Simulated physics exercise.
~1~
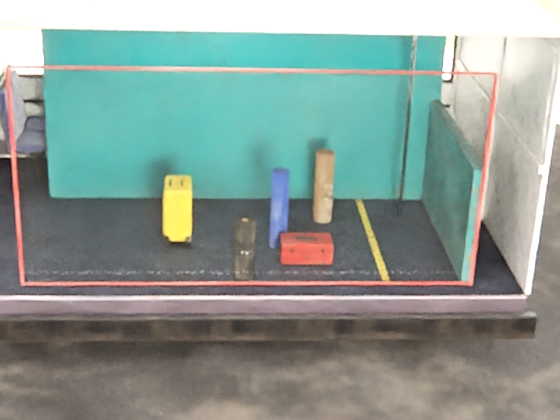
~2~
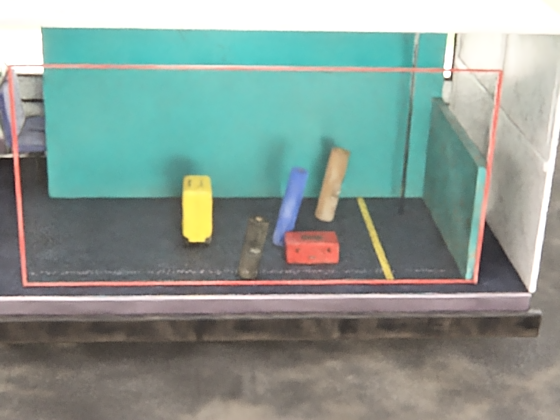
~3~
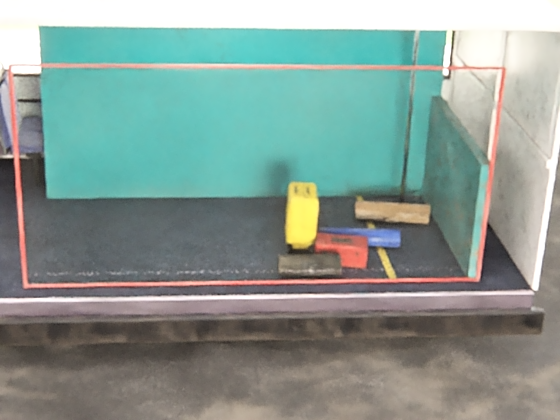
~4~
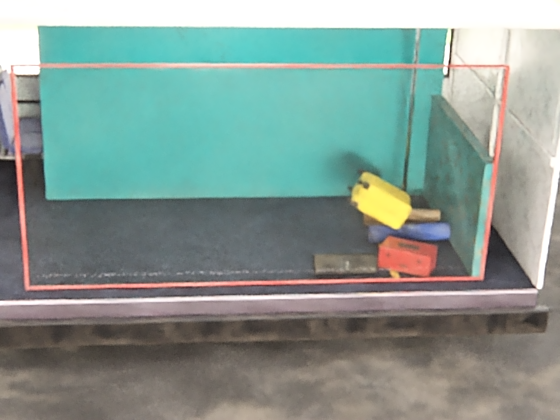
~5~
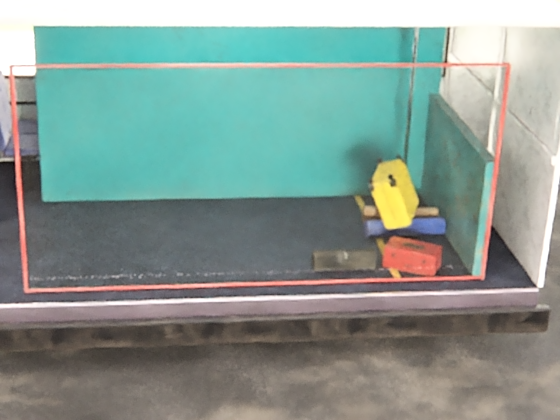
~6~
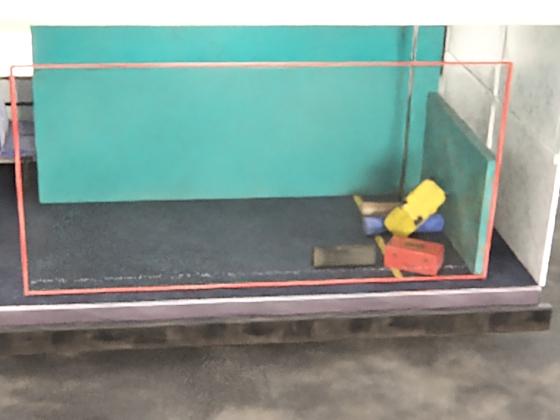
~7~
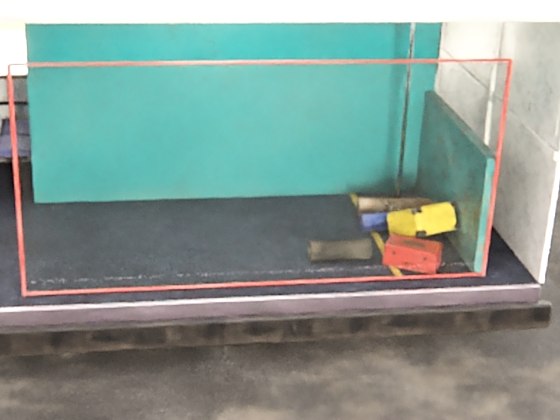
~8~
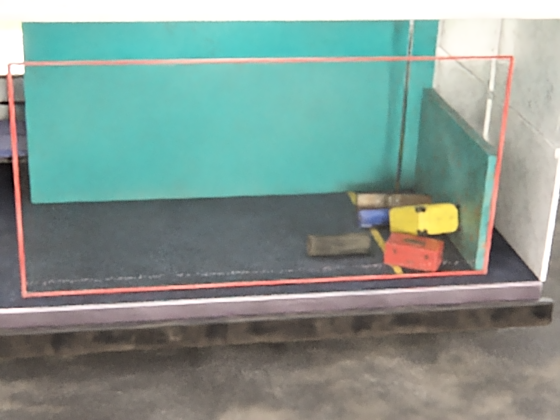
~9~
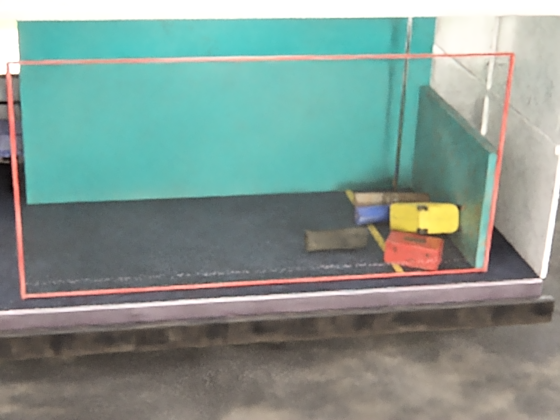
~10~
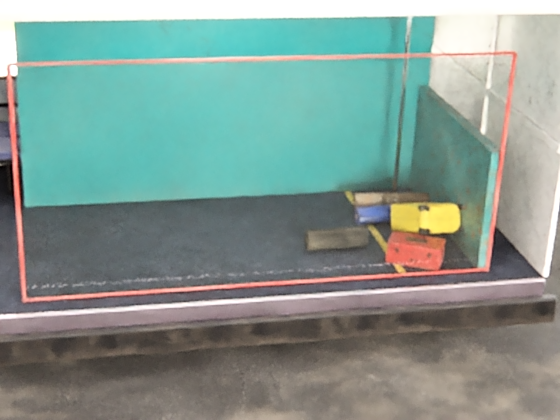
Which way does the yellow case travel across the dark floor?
The yellow case travels to the right, tipping over as it reaches the other things.
A yellow case, a red box and three toppling rolls slide right and end in a heap.
